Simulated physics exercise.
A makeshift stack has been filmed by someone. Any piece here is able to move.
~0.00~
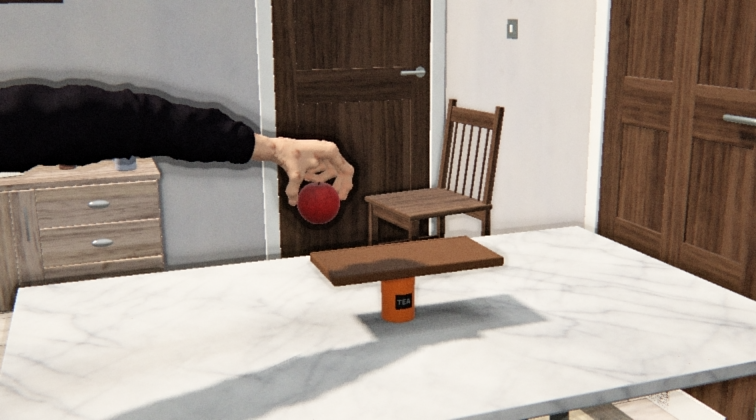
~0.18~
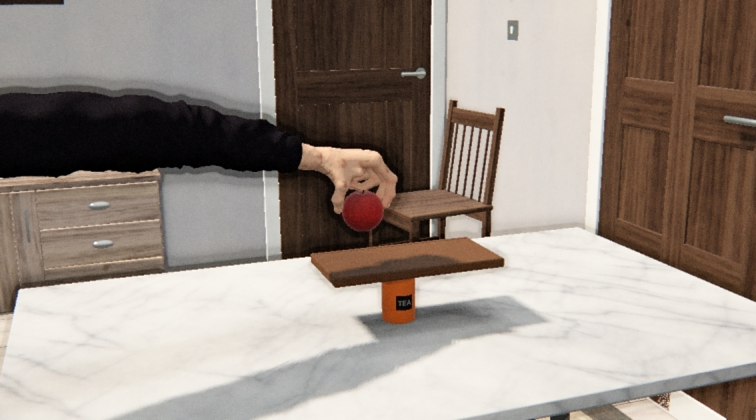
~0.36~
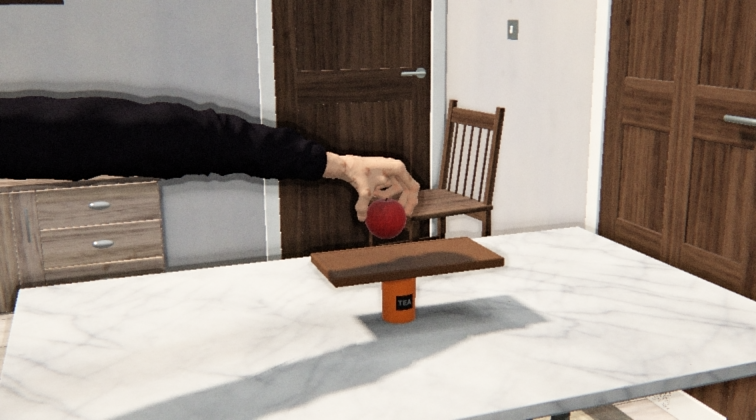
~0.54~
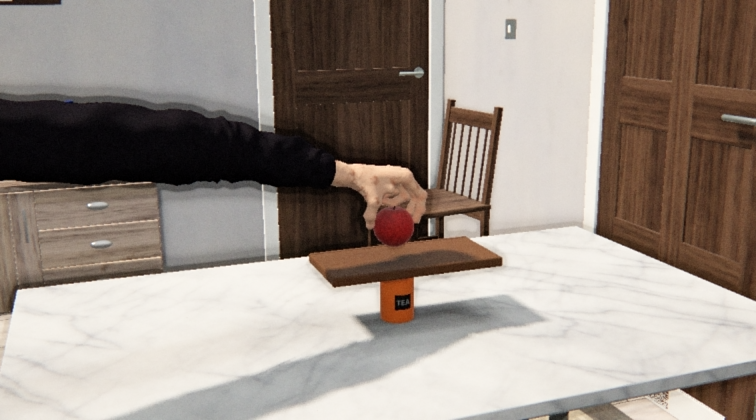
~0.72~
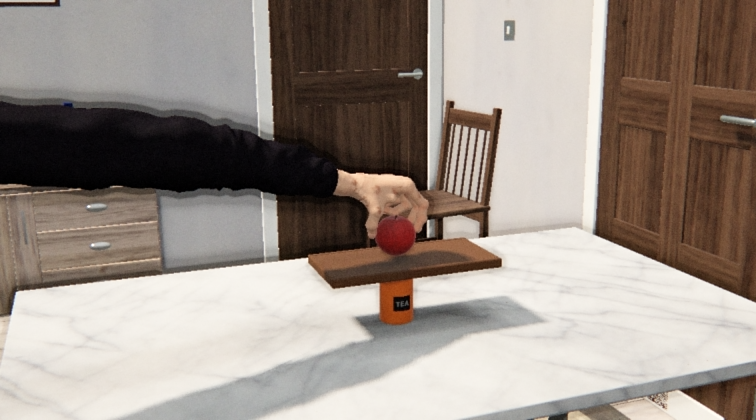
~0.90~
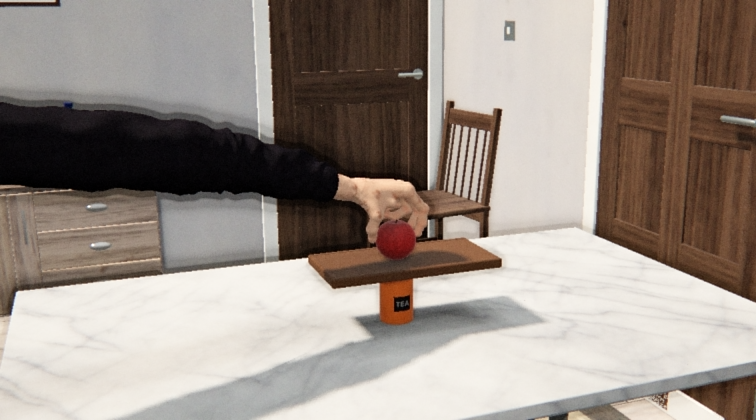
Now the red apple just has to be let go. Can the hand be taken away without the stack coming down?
Yes.
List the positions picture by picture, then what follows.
Coming down; red apple (319, 203); brown lid (406, 259), in the first frame.
Coming down; red apple (363, 211); brown lid (406, 260), in the second frame.
Coming down; red apple (386, 218); brown lid (406, 260), in the third frame.
Coming down; red apple (394, 226); brown lid (405, 260), in the fourth frame.
Coming down; red apple (395, 236); brown lid (404, 261), in the fifth frame.
Set down, still held; red apple (396, 240); brown lid (404, 261), in the sixth frame.
After 1.10 s, nothing has stirred.
After 1.40 s, red apple resting near (396, 240).
At rest (2.0 s), all 3 in place. Seen from the same camera at the end, red apple near (396, 240). The stack keeps its balance.
